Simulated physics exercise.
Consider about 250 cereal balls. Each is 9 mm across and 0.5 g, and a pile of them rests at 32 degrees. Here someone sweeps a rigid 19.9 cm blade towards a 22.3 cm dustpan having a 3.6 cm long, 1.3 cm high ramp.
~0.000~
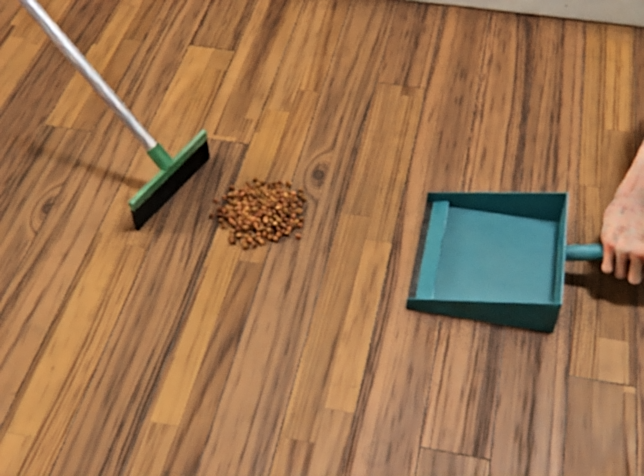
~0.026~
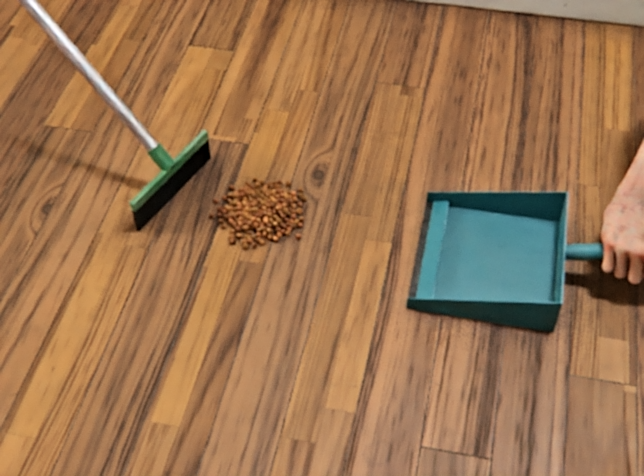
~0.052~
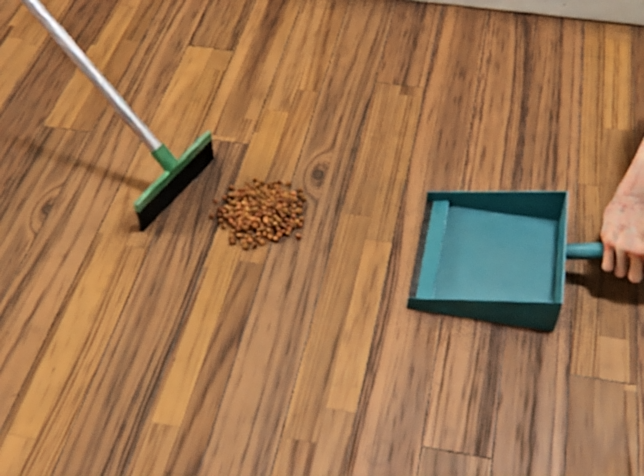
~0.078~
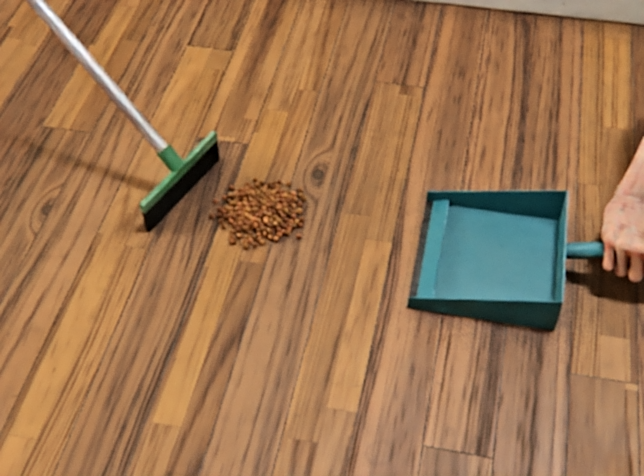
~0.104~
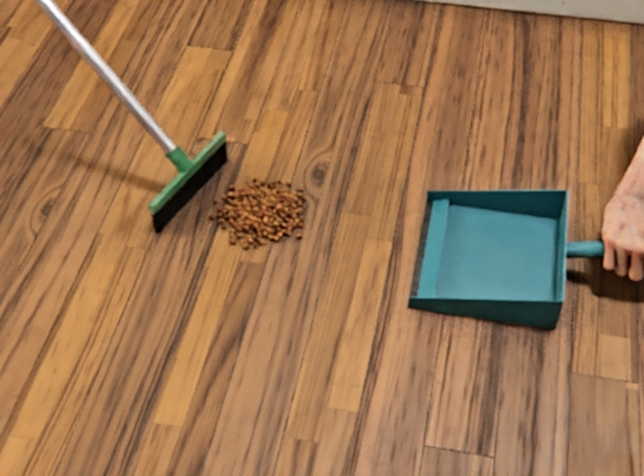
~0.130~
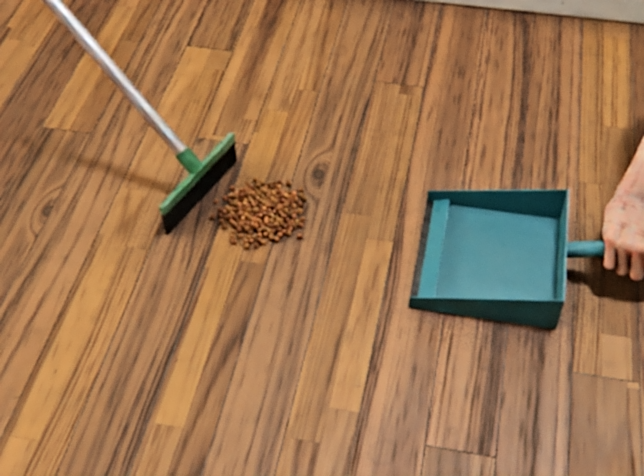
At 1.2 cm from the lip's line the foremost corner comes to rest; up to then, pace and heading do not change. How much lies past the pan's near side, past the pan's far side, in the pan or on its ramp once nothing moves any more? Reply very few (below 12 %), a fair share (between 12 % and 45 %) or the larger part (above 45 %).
Near side - very few; far side - very few; pan - very few.
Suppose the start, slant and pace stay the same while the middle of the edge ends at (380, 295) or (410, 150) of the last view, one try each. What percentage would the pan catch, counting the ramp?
I'd expect around 20 percent, then around 0 percent.
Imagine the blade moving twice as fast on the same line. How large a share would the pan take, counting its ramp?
It would come to roughly 35 percent.
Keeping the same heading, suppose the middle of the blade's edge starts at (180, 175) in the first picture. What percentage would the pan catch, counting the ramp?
I'd put it at around 0 per cent.
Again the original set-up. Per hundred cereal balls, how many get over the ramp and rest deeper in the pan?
Some 0 per cent.
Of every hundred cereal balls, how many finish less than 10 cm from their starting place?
Near 10 per cent.
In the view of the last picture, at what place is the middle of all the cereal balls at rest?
Roughly pixel (401, 242).
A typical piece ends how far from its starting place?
Median shift: Approx. 24 cm.
After 0.39 s, middle of the blade 21 cm from the lip; 0 % over the lip, far side 5 %, near side 0 %.
After 0.57 s, middle of the blade 11 cm from the lip; 0 % over the lip, far side 5 %, near side 0 %.
After 0.87 s, middle of the blade 5 cm from the lip; 5 % over the lip, far side 5 %, near side 0 %.
By 1.2 s all is still; near side 0 %, far side 5 %, pan 5 %, in front of the lip or behind the blade 90 %.
